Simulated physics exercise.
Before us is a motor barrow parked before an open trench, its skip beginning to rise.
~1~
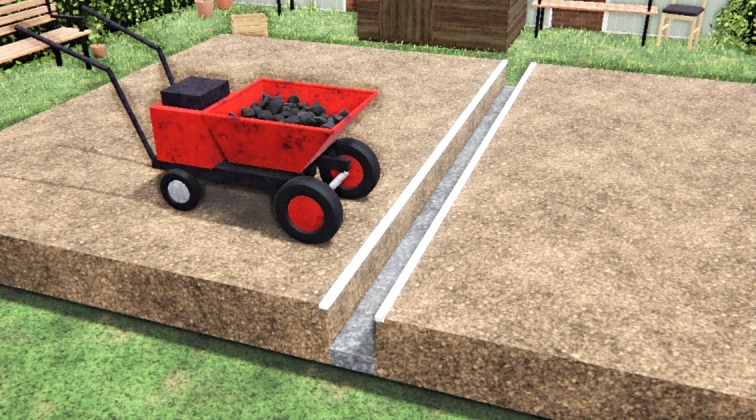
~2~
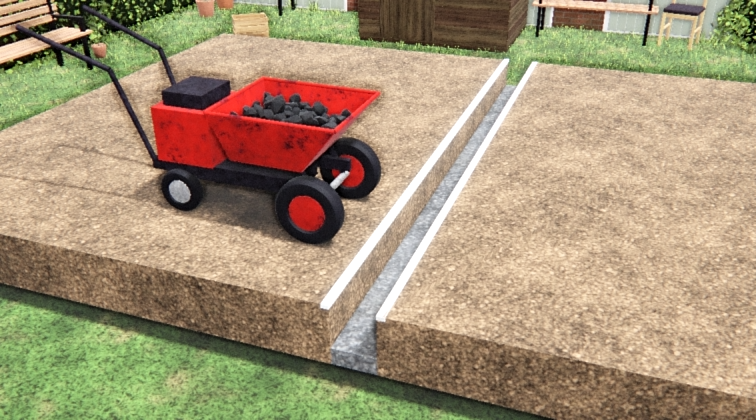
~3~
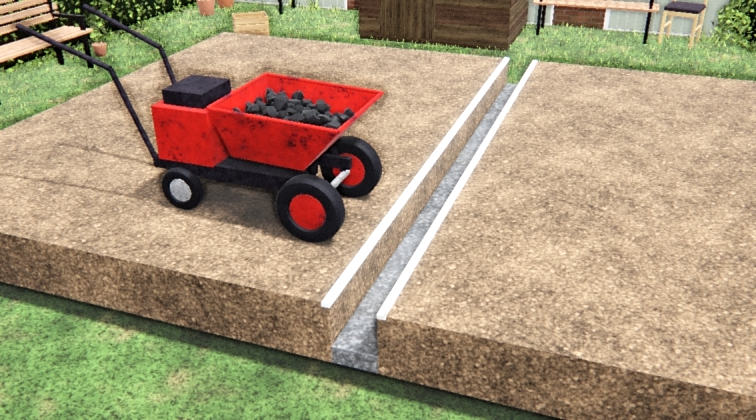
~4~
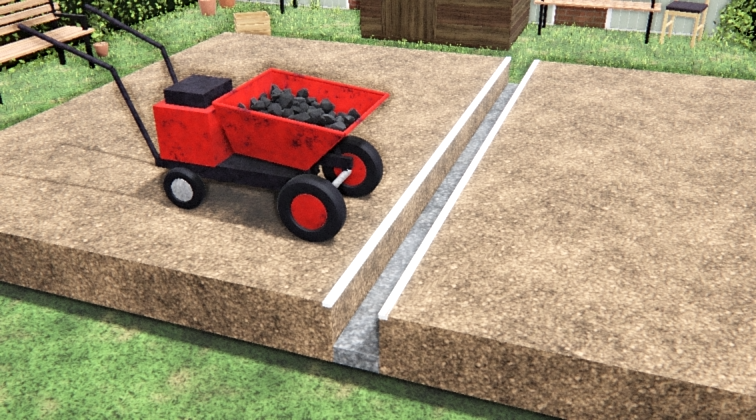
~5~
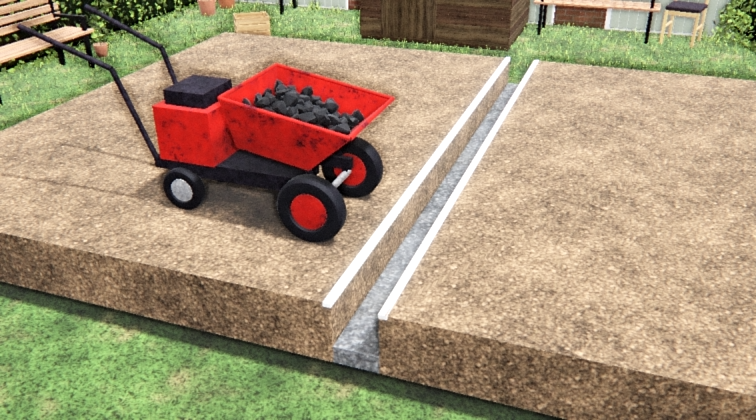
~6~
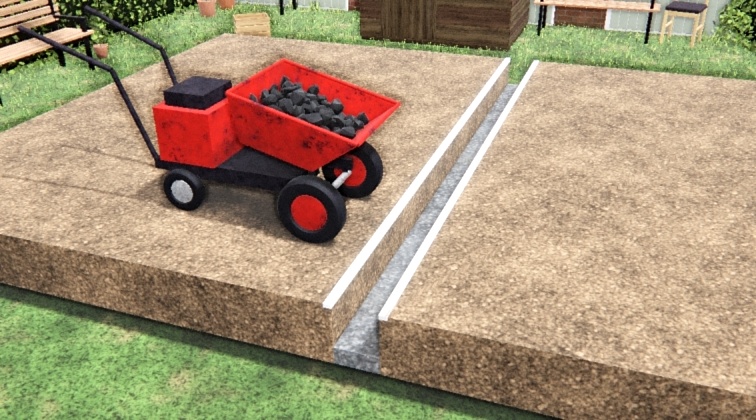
A red skip filled with dark lumps sits level on a motor barrow parked on bare brown ground, just left of a narrow, white-edged trench. Its rear gradually lifts, tilting the skip toward the trench, until it is clearly slanted with the lumps still inside, while the wheels stay in place.
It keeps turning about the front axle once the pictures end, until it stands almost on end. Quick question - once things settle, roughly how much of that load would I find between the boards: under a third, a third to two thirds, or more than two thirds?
You would find under a third there.
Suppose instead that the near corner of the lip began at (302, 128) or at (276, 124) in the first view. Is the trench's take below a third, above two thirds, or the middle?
First: Over two thirds; second: More than two thirds.
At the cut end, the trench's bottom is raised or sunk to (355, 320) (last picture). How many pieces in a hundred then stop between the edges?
The share comes out near 10 percent.
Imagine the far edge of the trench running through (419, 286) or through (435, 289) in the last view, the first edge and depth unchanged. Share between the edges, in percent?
First try: About 60 %; second try: About 90 %.
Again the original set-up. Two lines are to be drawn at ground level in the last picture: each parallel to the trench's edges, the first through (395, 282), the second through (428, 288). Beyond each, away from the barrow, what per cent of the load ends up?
Around 70 per cent for the first, around 50 per cent for the second.
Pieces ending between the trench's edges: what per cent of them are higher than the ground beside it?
About 15 in a hundred.
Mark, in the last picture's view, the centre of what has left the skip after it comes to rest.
Close to (457, 236) in the last picture.
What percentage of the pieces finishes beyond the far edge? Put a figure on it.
Roughly 70 percent.
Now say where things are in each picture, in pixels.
In the first frame, lip of the skip near (332, 132), level; top of the load near (282, 114), lumps of coal; first edge of the trench near (347, 273); far edge near (399, 284), the trench under half as wide as the skip, and about as deep as wide.
In the second frame, lip of the skip near (334, 132), level; top of the load near (284, 113).
In the third frame, lip of the skip near (338, 132), tipped barely; top of the load near (279, 118).
In the fourth frame, lip of the skip near (344, 135), tipped a little; top of the load near (275, 109).
In the fifth frame, lip of the skip near (350, 139), tipped a little; top of the load near (279, 106).
In the sixth frame, lip of the skip near (357, 145), tipped clearly; top of the load near (285, 104); first edge of the trench near (350, 272); far edge near (403, 283).
Shortly afterwards, skip tipped steeply; the whole lot in the skip.
Next, skip tipped right over; near two thirds in the skip; only a few in or heaped over the trench; near a third beyond it; only a few falling.
Some moments later, skip tipped right over; a little in the skip; near a quarter in or heaped over the trench; near two thirds beyond it.
In the end, skip tipped right over; a little in the skip; near a quarter in or heaped over the trench; near two thirds beyond it.
